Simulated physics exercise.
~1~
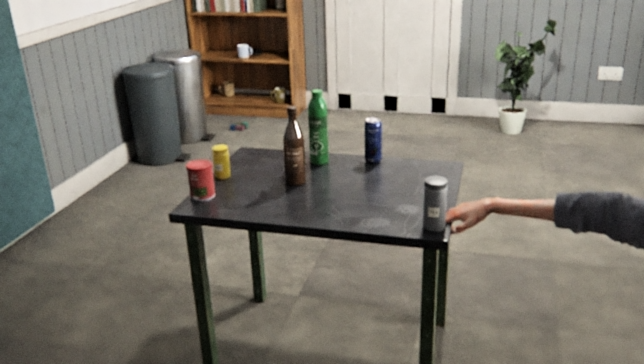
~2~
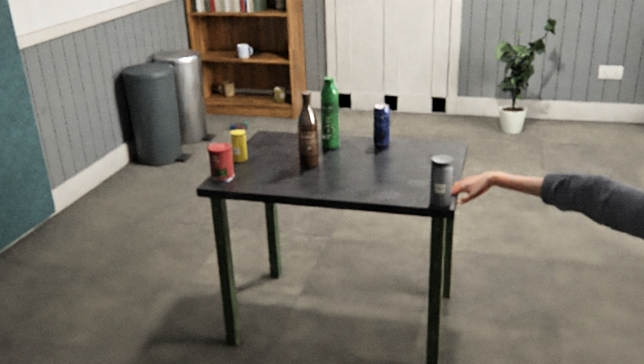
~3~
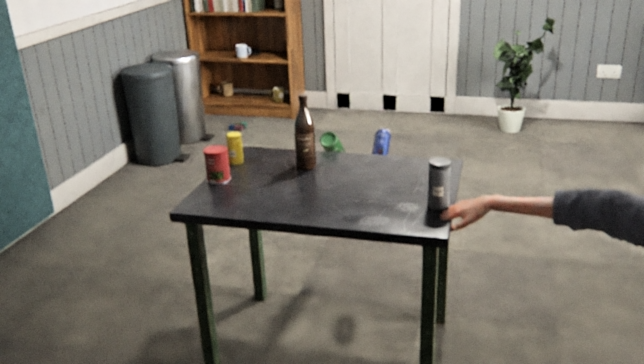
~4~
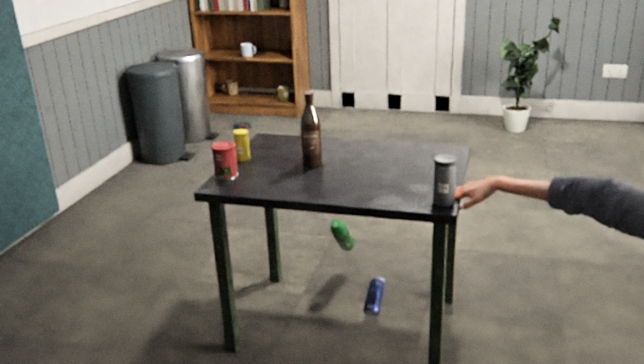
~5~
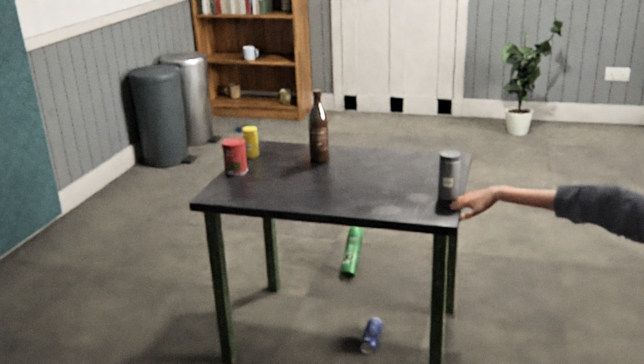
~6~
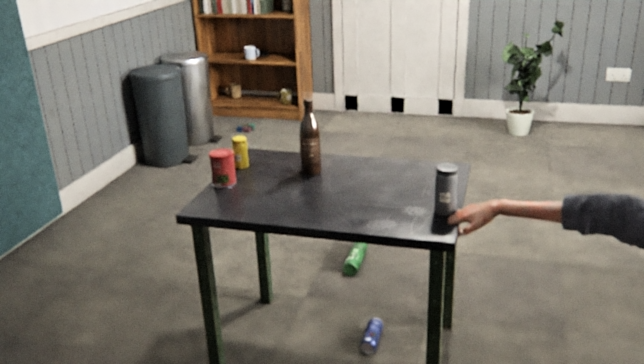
In a grey-panelled room with a bookshelf, bins and a potted plant, a slightly swaying view looks down on a dark table. A red tin and a yellow shaker stand at left, a brown bottle, a green bottle and a blue can toward the back, and a grey jar at the right corner, where a hand reaches to the table edge. The table shifts back and forth, and the green bottle and blue can topple off the far edge. Both drop to the floor and end lying beneath the table, while the other four items stay upright on top.
